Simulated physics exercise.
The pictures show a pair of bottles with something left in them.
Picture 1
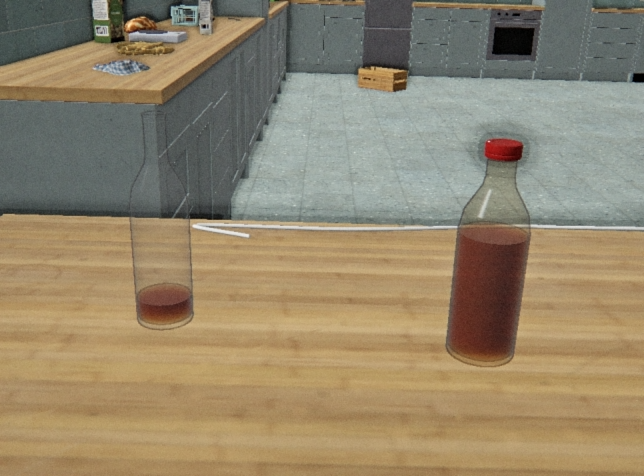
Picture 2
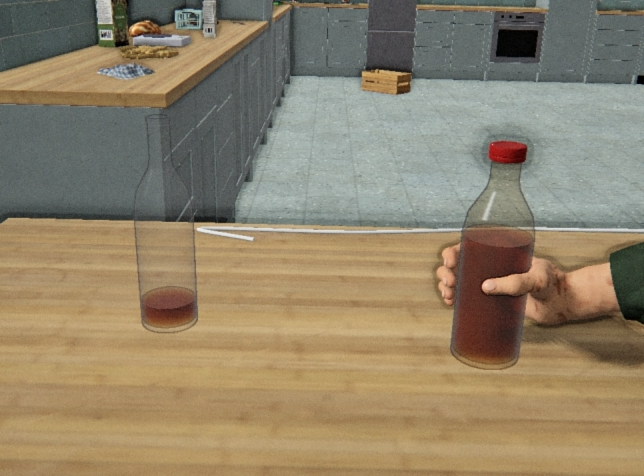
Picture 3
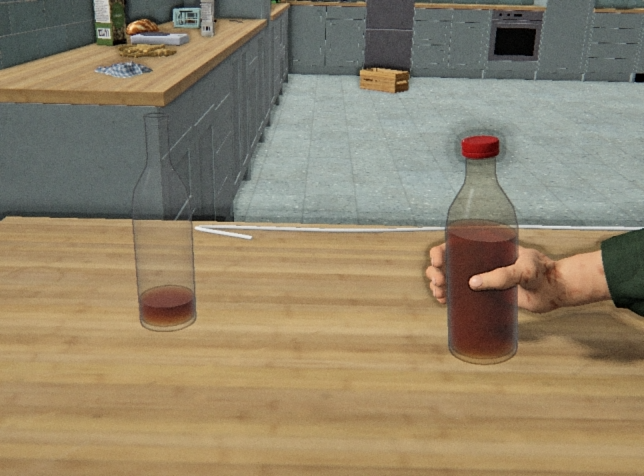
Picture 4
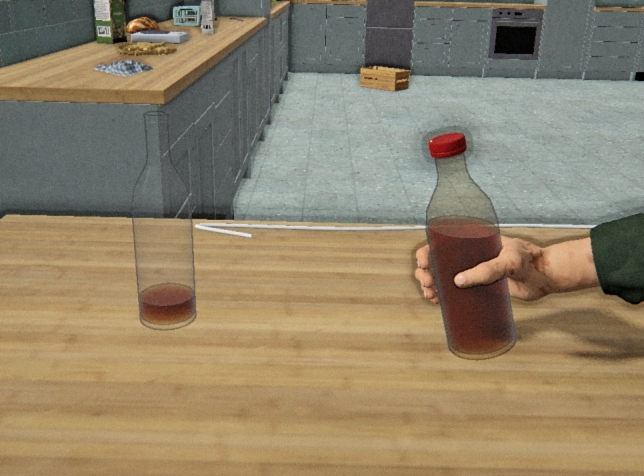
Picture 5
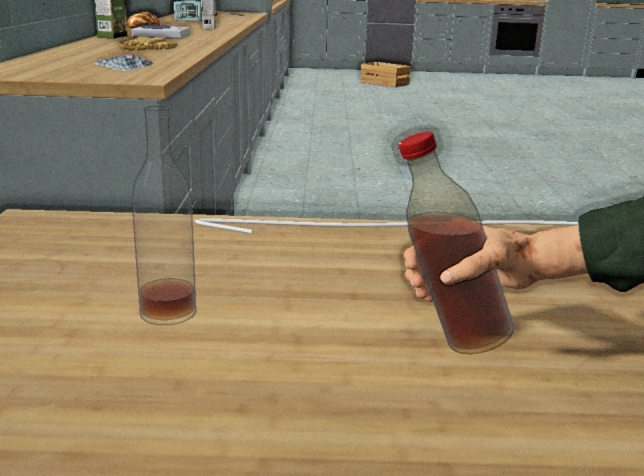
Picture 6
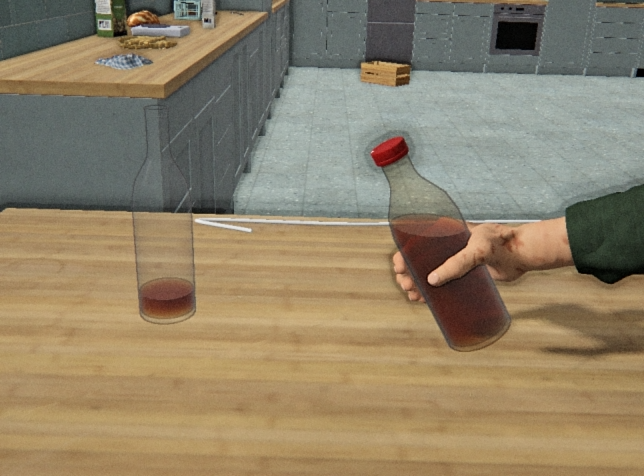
The footage shows two clear bottles of dark red liquid on a wooden counter, the left one nearly empty and open. A hand grasps the fuller, red-capped bottle on the right and tilts it gradually to the left.
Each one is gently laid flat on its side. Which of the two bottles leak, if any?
Left: No leak; right: No leak.
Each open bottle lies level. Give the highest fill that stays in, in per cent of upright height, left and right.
Around 22 percent for the first, 22 percent for the second.
Soon after, the right bottle is nearly down; right bottle, nothing comes out.
Later, the right bottle lies flat; right bottle, nothing comes out.
In the end, both lie flat; right bottle, nothing comes out; left bottle, nothing comes out.
